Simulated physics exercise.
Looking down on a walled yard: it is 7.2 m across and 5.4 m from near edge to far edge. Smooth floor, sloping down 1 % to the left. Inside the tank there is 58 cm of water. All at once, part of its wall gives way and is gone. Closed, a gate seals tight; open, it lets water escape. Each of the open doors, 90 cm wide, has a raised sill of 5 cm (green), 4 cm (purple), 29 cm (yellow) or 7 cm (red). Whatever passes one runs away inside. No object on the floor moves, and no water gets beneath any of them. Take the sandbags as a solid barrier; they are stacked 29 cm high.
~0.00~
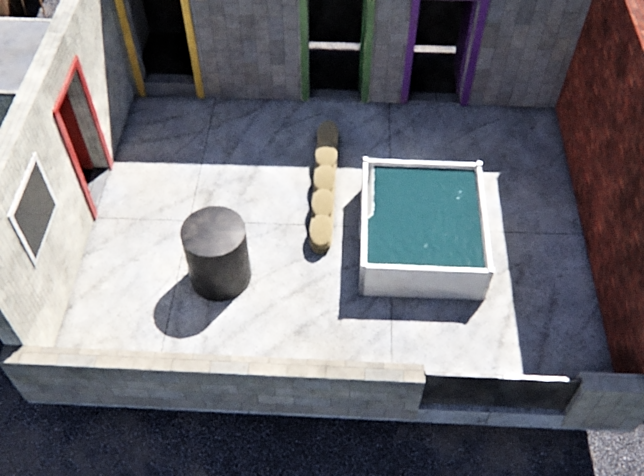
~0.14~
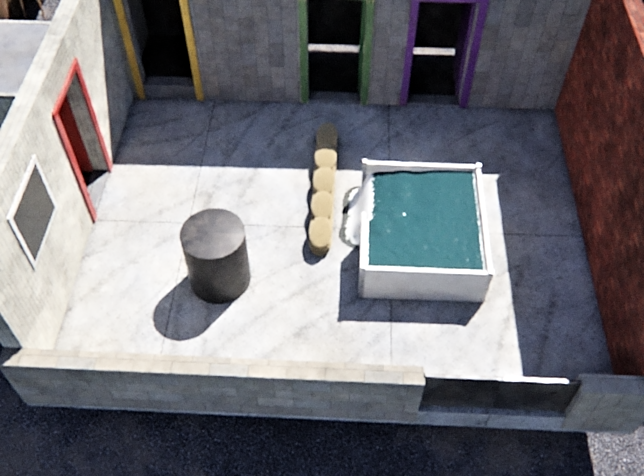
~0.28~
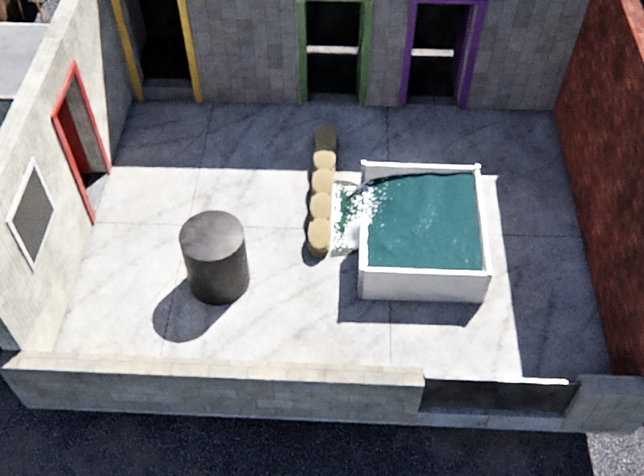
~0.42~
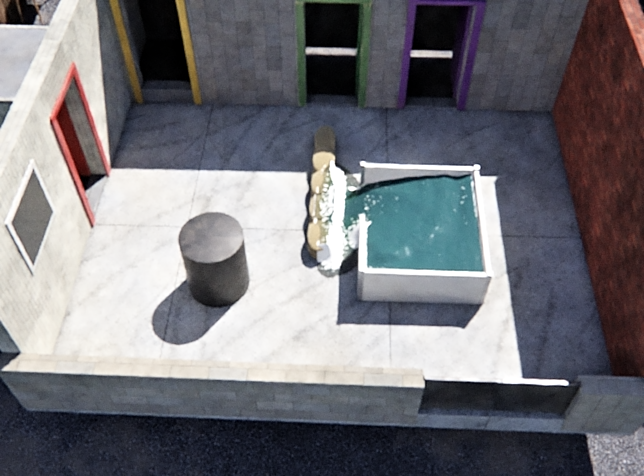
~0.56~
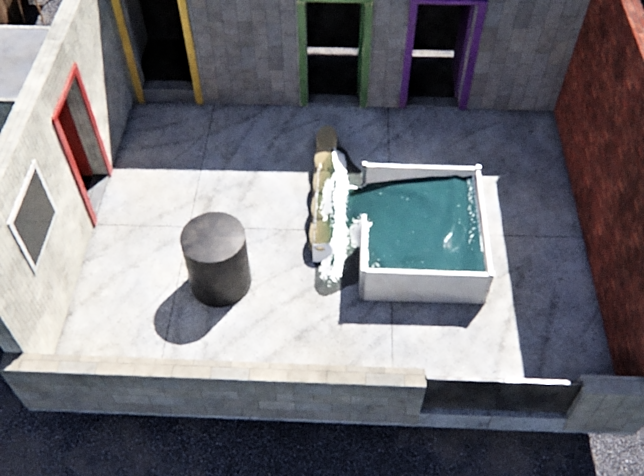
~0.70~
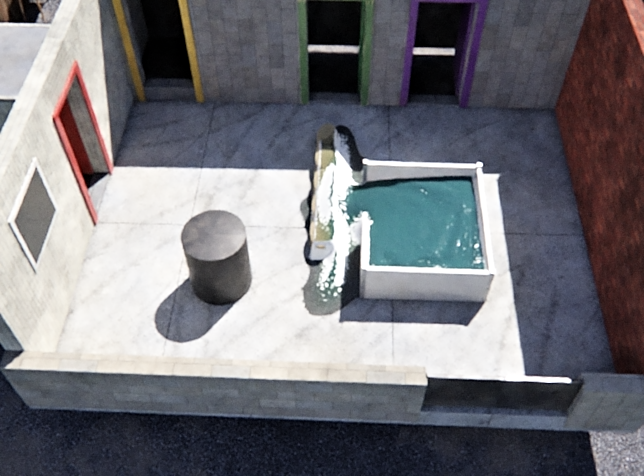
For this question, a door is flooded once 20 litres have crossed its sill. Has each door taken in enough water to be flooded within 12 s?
The green door has; the purple door has; the yellow door has not; the red door has not.
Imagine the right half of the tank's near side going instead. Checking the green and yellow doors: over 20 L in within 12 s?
The green door comes out less than that and the yellow door less than that.
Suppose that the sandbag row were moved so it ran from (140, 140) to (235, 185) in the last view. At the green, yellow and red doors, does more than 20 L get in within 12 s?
Then, at the green door it's not exceeded, at the yellow door it's not exceeded, at the red door it's exceeded.
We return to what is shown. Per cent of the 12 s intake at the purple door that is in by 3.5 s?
Fraction in by then: Around 60 per cent.
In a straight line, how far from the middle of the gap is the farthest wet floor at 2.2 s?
That comes to near 3.8 m out.
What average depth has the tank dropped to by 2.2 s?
Around 30 cm on average.
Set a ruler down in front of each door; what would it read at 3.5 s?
In cm: Green 10, purple 8, yellow 3, red 6.
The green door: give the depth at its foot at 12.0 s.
It's some 5.5 centimetres deep.
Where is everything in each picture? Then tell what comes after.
The tank at (424, 216) is whole and still, 58 cm deep, in the first frame.
The front is at (356, 191), 0.5 m from the gap at (365, 209); 0.2 m2 of floor is under water; 58 cm left at the back of the tank, in the second frame.
The front is at (336, 186), 0.8 m from the gap at (364, 211); 0.5 m2 of floor is under water; 58 cm left at the back of the tank, in the third frame.
The front is at (336, 169), 1.1 m from the gap at (363, 213); 0.9 m2 of floor is under water; 56 cm left at the back of the tank, in the fourth frame.
Water pours out at (365, 212) and has run 1.5 m, to (338, 152); typically 9 cm deep outside, 49 cm at the tank's back, in the fifth frame.
Water pours out at (366, 209) and has run 1.9 m, to (340, 130); typically 8 cm deep outside, 49 cm at the tank's back, in the sixth frame.
After 1.4 s water covers 25 % of the floor and is deepest (47 cm) near (336, 215); green door 6 cm at the sill, 6 L in, purple door not reached, yellow door not reached, red door not reached.
After 2.2 s water covers 40 % of the floor and is deepest (34 cm) near (336, 224); green door 10 cm at the sill, 46 L in, purple door 10 cm at the sill, 9 L in, yellow door not reached, red door not reached.
After 3.5 s water covers 45 % of the floor and is deepest (26 cm) near (336, 224); green door 10 cm at the sill, 94 L in, purple door 8 cm at the sill, 30 L in, yellow door 3 cm at the sill, 0 L in, red door 6 cm at the sill, 0 L in.
After 7.0 s water covers 75 % of the floor and is deepest (14 cm) near (336, 224); green door 7 cm at the sill, 144 L in, purple door 5 cm at the sill, 46 L in, yellow door 3 cm at the sill, 0 L in, red door 5 cm at the sill, 0 L in.
After 12.0 s water covers 95 % of the floor and is deepest (9 cm) near (336, 224); green door 5 cm at the sill, 157 L in, purple door 3 cm at the sill, 48 L in, yellow door 6 cm at the sill, 0 L in, red door 4 cm at the sill, 0 L in.
